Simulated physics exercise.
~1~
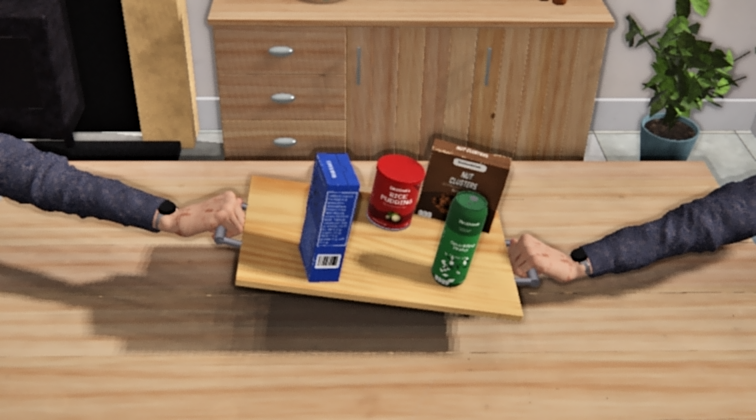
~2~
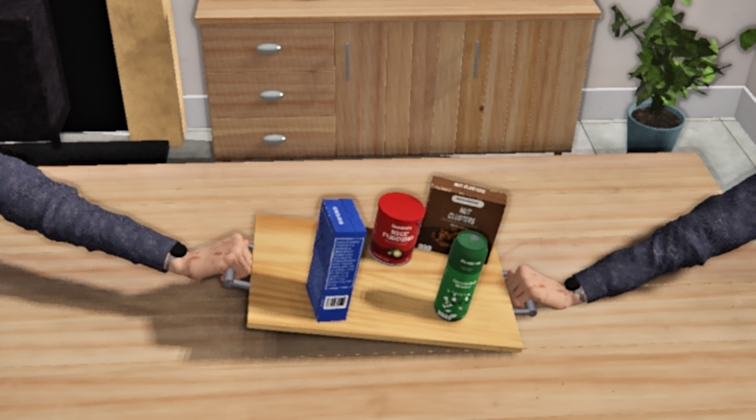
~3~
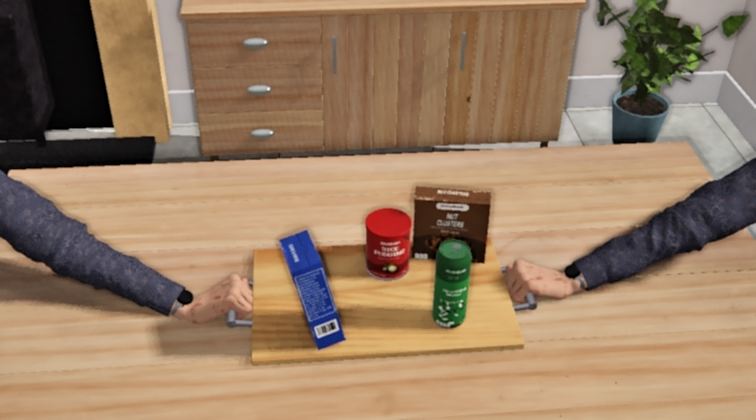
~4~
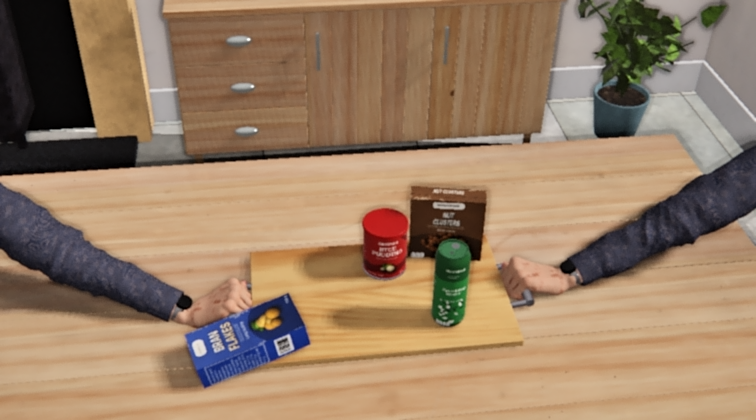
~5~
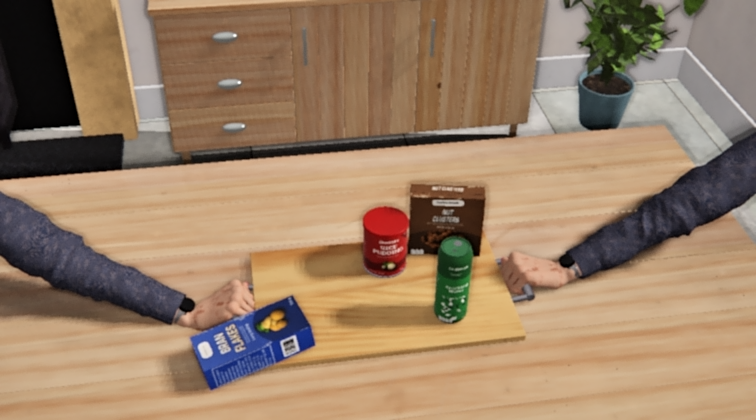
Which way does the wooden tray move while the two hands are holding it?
The tray moves down, ending on the table.
